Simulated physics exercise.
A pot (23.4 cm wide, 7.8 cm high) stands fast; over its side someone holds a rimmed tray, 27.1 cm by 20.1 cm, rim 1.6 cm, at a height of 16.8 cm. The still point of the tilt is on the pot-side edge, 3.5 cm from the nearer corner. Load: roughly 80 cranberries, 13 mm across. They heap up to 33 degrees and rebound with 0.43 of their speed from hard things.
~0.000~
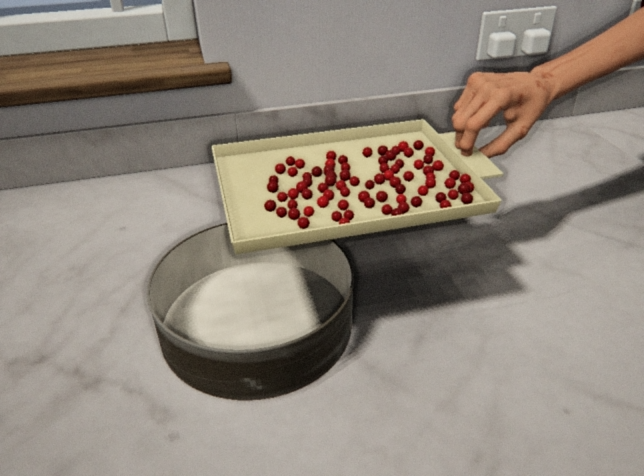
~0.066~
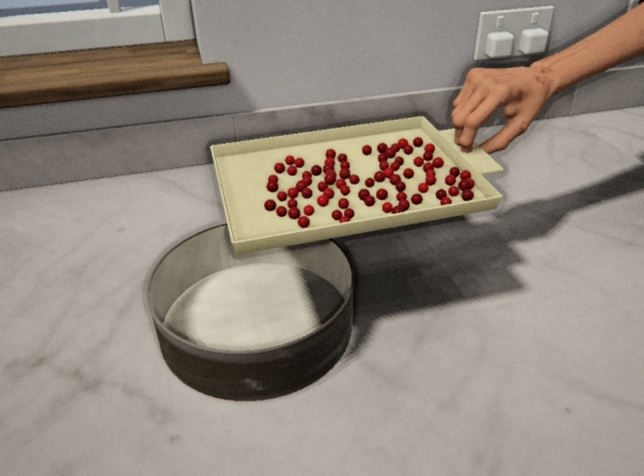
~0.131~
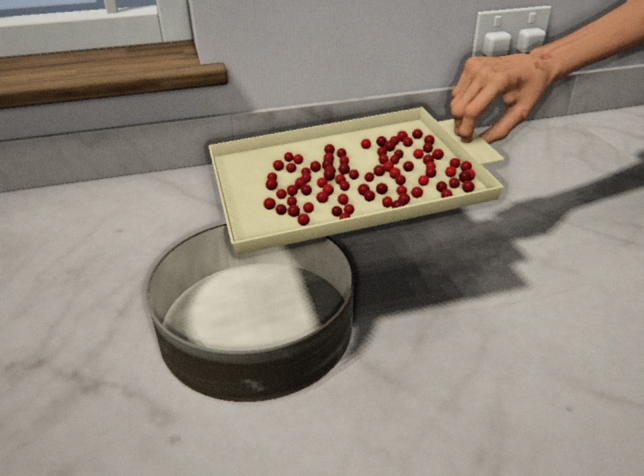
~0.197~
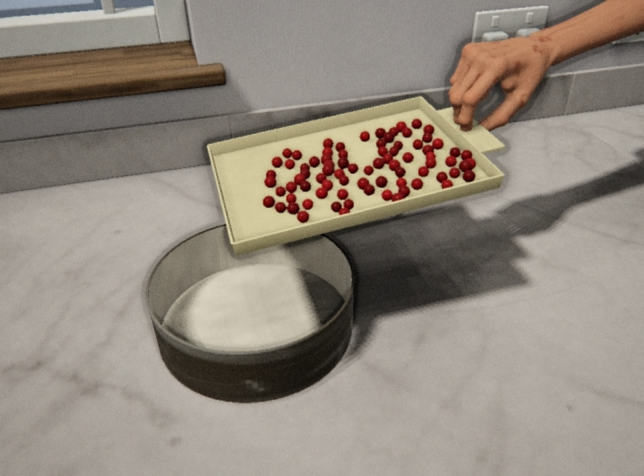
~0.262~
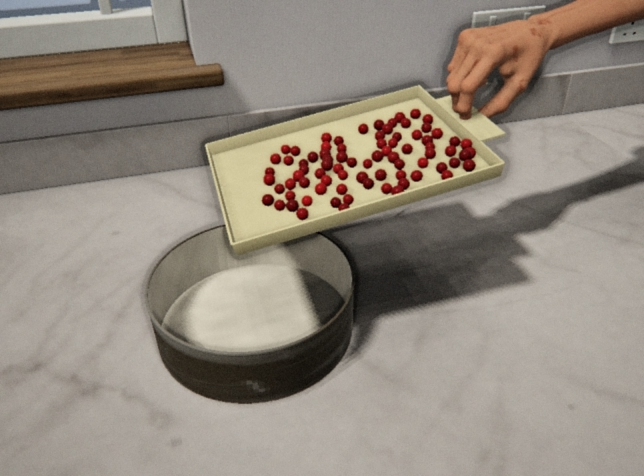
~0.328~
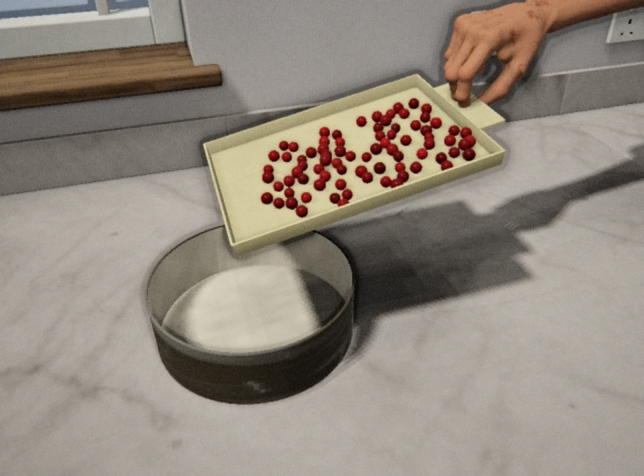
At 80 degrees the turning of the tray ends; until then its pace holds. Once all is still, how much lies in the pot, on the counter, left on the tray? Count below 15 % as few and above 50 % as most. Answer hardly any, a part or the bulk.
Pot hardly any, counter hardly any, tray the bulk.
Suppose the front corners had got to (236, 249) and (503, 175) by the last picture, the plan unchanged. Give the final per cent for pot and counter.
Pot 0, counter 0.
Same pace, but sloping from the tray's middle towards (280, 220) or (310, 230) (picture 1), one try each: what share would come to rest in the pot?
About 5 and 0 per cent.
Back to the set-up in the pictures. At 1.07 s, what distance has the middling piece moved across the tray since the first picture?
Some 12 cm.
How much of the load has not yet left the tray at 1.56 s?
Roughly 95 per cent.
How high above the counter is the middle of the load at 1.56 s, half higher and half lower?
Some 22 cm.
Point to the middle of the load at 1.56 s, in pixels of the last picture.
Near (233, 182).
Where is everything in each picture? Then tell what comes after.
Tray tilt 0 degrees, front corners at (235, 240) and (498, 199); middle of the pieces at (370, 185); pot at (252, 275), in the first frame.
Tray tilt 1 degrees, front corners at (235, 241) and (499, 195); middle of the pieces at (370, 183), in the second frame.
Tray tilt 3 degrees, front corners at (235, 241) and (500, 186), lowest corner left front; middle of the pieces at (369, 177), in the third frame.
Tray tilt 6 degrees, front corners at (234, 242) and (501, 174), lowest corner left front; middle of the pieces at (369, 171), in the fourth frame.
Tray tilt 9 degrees, front corners at (234, 242) and (501, 162), lowest corner left front; middle of the pieces at (368, 164), in the fifth frame.
Tray tilt 12 degrees, front corners at (234, 243) and (501, 150), lowest corner left front; middle of the pieces at (366, 157); pot at (251, 277). The tray's pace is about 45 degrees a second, in the sixth frame.
After 1.07 s, tilt 44 degrees; the tray holds 100 %, the pot 0 %.
After 1.56 s, tilt 65 degrees; the tray holds 95 %, the pot 5 %.
After 2.12 s, tilt 80 degrees; the tray holds 95 %, the pot 5 %.
At rest (2.9 s), pot 5 %, counter 0 %, tray 95 %.
